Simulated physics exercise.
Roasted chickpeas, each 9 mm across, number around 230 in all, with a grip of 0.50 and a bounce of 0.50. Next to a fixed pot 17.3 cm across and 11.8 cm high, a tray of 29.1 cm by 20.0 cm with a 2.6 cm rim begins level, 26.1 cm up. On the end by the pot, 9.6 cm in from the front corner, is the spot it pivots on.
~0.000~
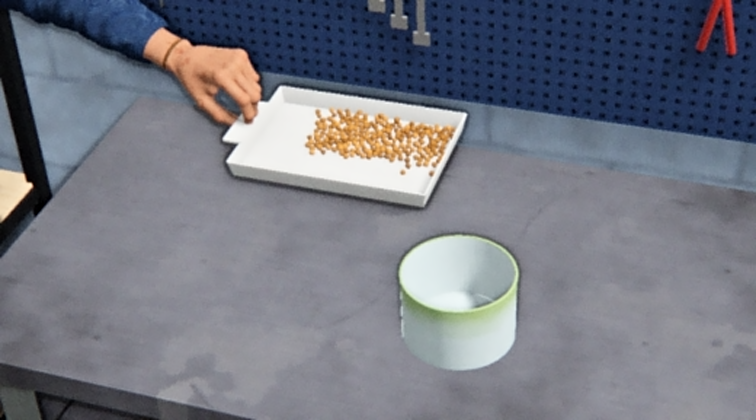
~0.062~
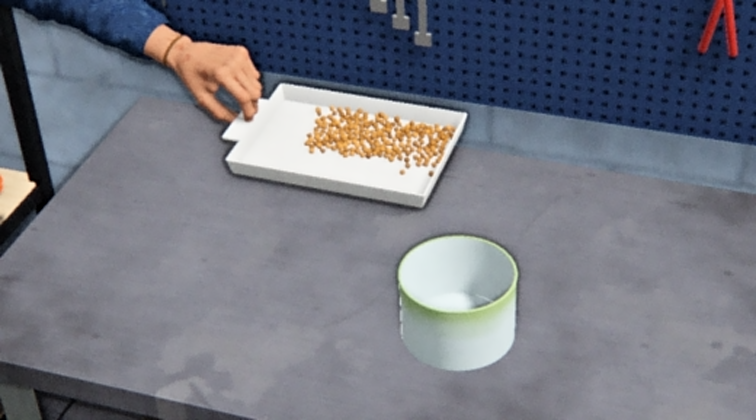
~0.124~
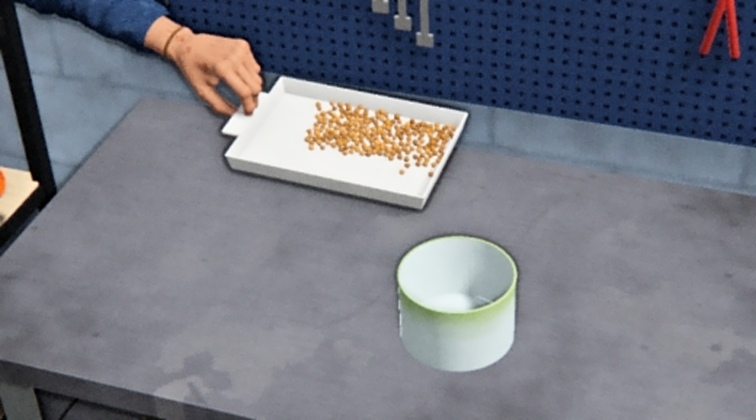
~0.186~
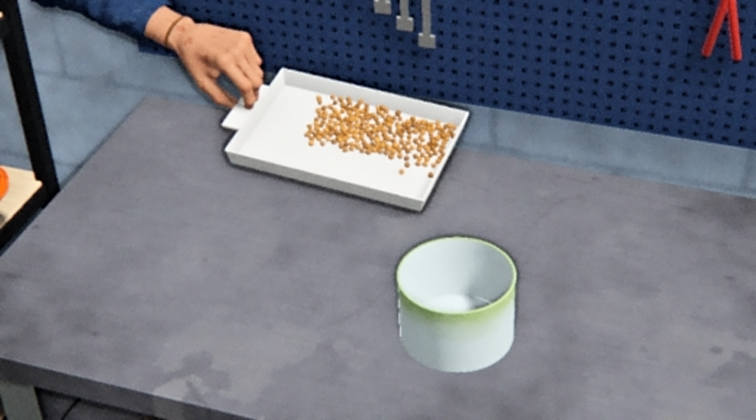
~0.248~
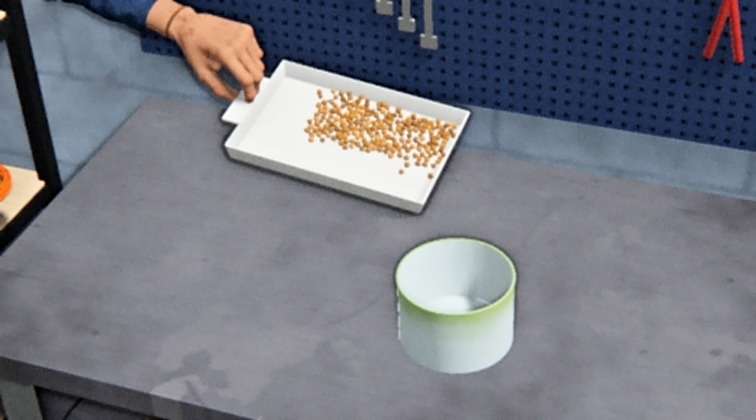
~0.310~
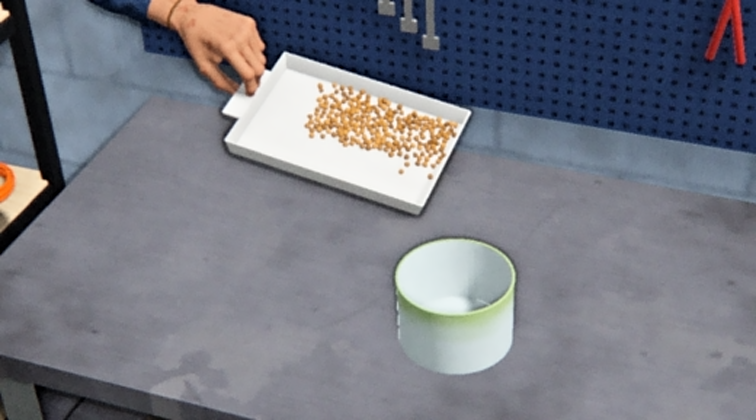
Hand tilting a white tray of roasted chickpeas gradually down toward the right, beside a green-rimmed white pot on a grey table.
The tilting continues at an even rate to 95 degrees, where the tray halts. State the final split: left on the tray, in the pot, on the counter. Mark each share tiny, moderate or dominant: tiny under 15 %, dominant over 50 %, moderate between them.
Tray: Tiny, pot: Dominant, counter: Tiny.
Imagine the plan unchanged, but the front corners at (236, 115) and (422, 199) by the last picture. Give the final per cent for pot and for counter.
Final per cent - pot 70, counter 30.
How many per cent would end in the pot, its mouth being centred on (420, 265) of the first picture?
The share would be some 95 per cent.
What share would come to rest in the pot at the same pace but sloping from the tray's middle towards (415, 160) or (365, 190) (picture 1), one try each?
40 and 75 %.
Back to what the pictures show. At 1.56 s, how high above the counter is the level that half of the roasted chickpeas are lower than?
I'd put it near 30 cm.
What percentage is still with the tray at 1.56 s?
About 95 per cent.
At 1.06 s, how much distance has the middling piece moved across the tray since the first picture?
Displacement on the tray: About 9 cm.
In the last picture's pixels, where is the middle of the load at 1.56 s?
Close to pixel (413, 165).
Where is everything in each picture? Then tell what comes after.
In the first frame, tray tilt 0 degrees, front corners at (232, 160) and (422, 192); middle of the pieces at (379, 136); pot at (458, 272).
In the second frame, tray tilt 1 degrees, front corners at (232, 158) and (422, 192); middle of the pieces at (379, 135).
In the third frame, tray tilt 3 degrees, front corners at (231, 154) and (421, 194), lowest corner right front; middle of the pieces at (379, 133).
In the fourth frame, tray tilt 6 degrees, front corners at (231, 148) and (421, 197), lowest corner right front; middle of the pieces at (379, 130).
In the fifth frame, tray tilt 10 degrees, front corners at (231, 144) and (420, 200), lowest corner right front; middle of the pieces at (379, 127).
In the sixth frame, tray tilt 13 degrees, front corners at (231, 139) and (420, 202), lowest corner right front; middle of the pieces at (380, 125); pot at (455, 276). Its pace works out near 50 degrees a second.
After 1.06 s, tilt 51 degrees; the tray holds 100 %, the pot 0 %.
After 1.56 s, tilt 77 degrees; the tray holds 95 %, the pot 5 %.
Then, at 2.13 s, tilt 95 degrees; the tray holds 25 %, the pot 50 %.
At rest (3.3 s), tray 0 %, pot 95 %, counter 0 %.
